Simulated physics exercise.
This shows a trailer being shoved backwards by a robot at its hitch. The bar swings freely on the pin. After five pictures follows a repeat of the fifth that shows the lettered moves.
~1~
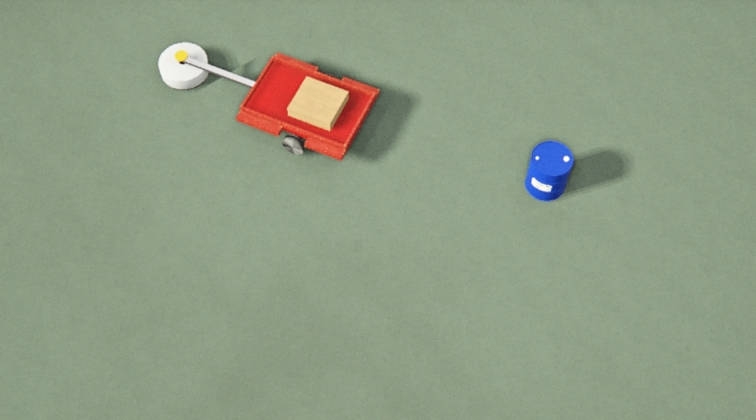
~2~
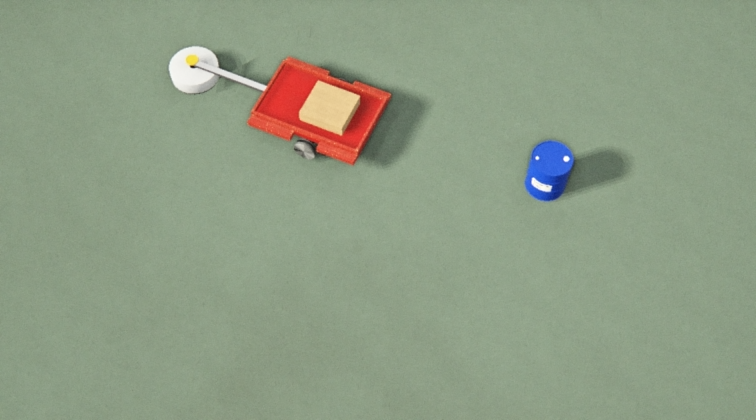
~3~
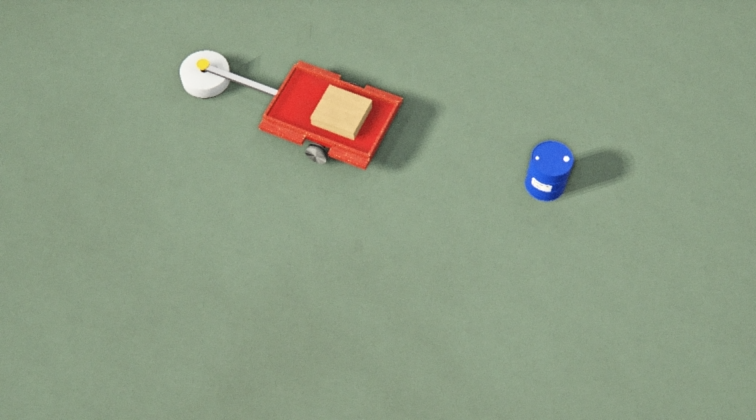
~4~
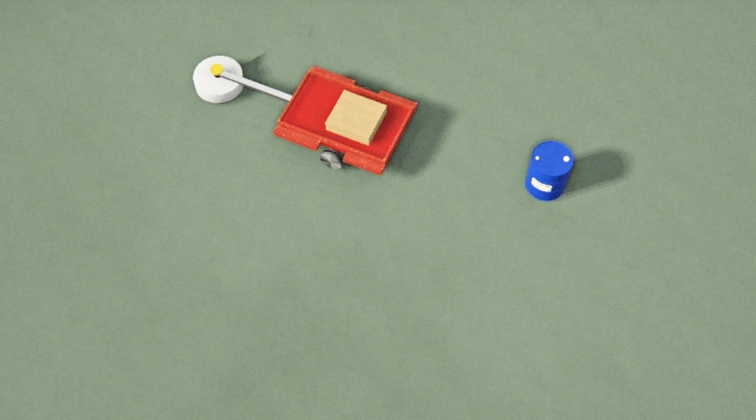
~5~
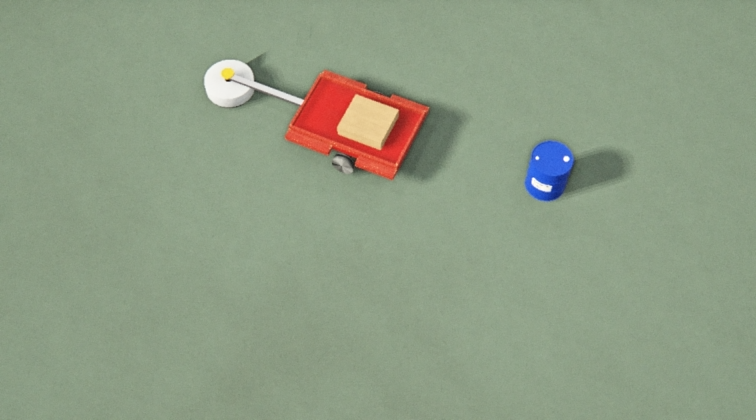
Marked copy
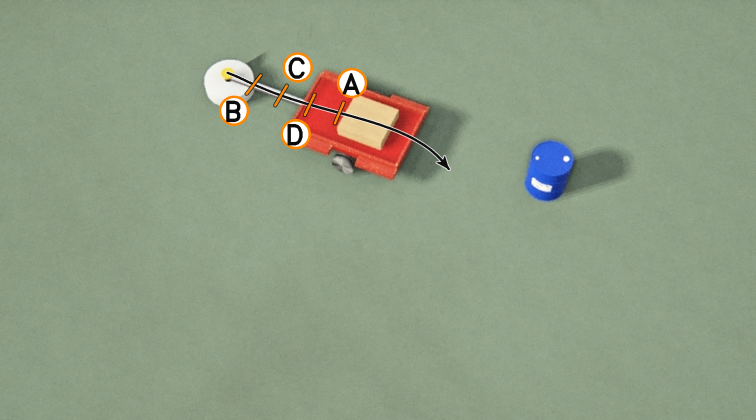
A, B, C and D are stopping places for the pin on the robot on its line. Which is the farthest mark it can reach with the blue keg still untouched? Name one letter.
Mark D.
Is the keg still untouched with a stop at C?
Yes.
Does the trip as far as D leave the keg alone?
Yes.
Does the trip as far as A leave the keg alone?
For that mark, no.
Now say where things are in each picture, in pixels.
Robot (183, 64); red cart (308, 103); blue keg (545, 184), in the first frame.
Robot (194, 68); red cart (320, 108); blue keg (545, 184), in the second frame.
Robot (205, 72); red cart (331, 112); blue keg (545, 184), in the third frame.
Robot (218, 77); red cart (346, 117); blue keg (545, 184), in the fourth frame.
Robot (229, 81); red cart (358, 122); blue keg (545, 184), in the fifth frame.
On the marked copy, A at (339, 113); B at (254, 84); C at (281, 95); D at (310, 105); the route from (228, 73) via (345, 115) to (449, 169).
Taking D. A third of the way, robot (255, 93), cart (386, 132).
Two thirds of the way, robot (285, 105), cart (419, 144).
When it is over, robot (311, 113), cart (446, 153); nothing has been touched.
As for the rest, A is too far, the keg has been hit; B is safe but short; C is safe but short.
